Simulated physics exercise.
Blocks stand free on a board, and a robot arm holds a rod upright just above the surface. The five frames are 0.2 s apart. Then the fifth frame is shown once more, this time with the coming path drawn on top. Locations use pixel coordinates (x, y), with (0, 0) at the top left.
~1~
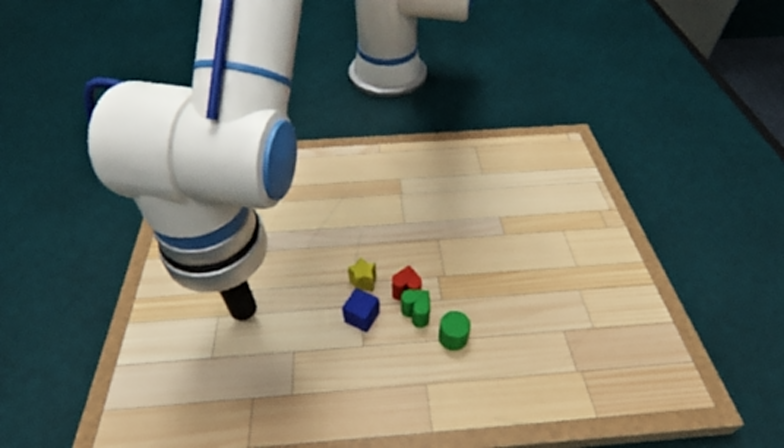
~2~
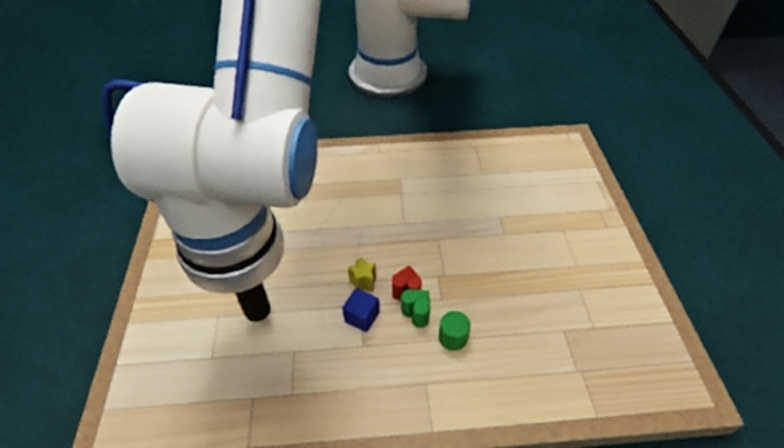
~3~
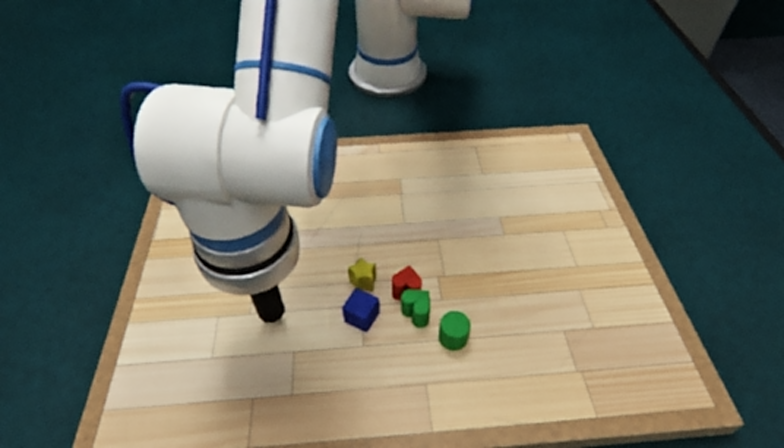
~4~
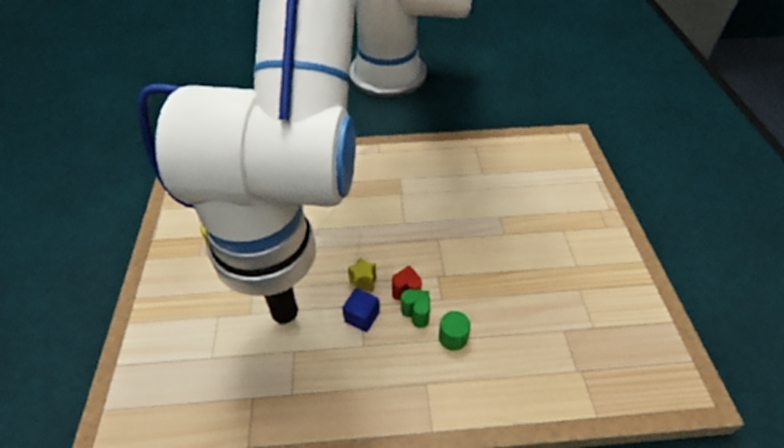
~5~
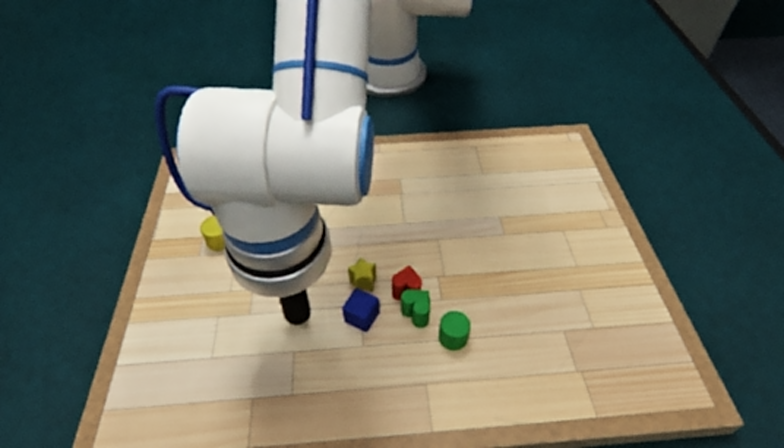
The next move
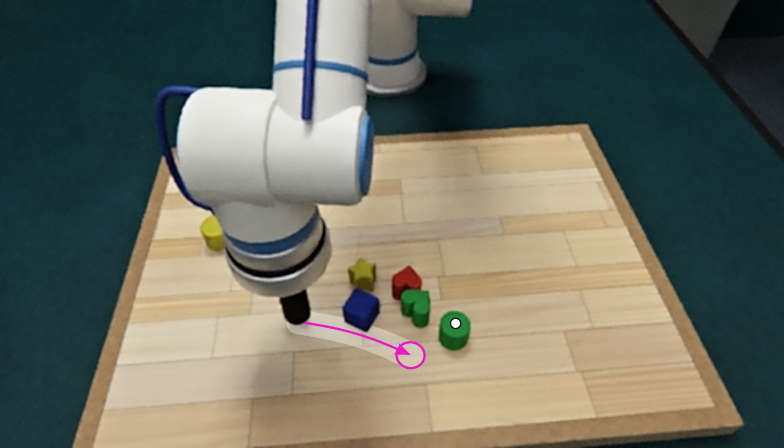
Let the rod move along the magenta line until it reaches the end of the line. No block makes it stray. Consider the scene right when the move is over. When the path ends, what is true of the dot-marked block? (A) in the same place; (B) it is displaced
I choose A.
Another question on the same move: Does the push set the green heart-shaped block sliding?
No, I don't think so.
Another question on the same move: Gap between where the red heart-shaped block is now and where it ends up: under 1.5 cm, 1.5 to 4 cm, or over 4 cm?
Result: Under 1.5 cm.
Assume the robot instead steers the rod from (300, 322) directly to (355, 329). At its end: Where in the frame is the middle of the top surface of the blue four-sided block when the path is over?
It is going to be at (381, 299).
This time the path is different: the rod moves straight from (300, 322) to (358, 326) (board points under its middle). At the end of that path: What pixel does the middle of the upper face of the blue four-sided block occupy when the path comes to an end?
Somewhere near (384, 297).
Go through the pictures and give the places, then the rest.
The first picture shows tip of the rod at (244, 309), middles of tops, blue four-sided block at (361, 303), red heart-shaped block at (407, 278), green heart-shaped block at (418, 300), green disc at (456, 323).
The second picture shows rod at (258, 310), nothing pushed.
The third picture shows rod at (272, 311), nothing pushed.
The fourth picture shows rod at (285, 312), nothing pushed.
The fifth picture shows rod at (298, 313), blue four-sided block at (361, 303), red heart-shaped block at (407, 278), green heart-shaped block at (418, 300), green disc at (456, 323).
The line goes from (300, 322) by way of (338, 329) and (374, 340) to (411, 355); the dot is on the green disc.
What follows on the original path. One third of the way, rod at (337, 320); blue four-sided block at (365, 301).
Two thirds of the way, rod at (375, 331); blue four-sided block at (370, 298).
At the end, rod at (411, 347); blue four-sided block at (370, 298); red heart-shaped block unmoved; green heart-shaped block unmoved; green disc unmoved.
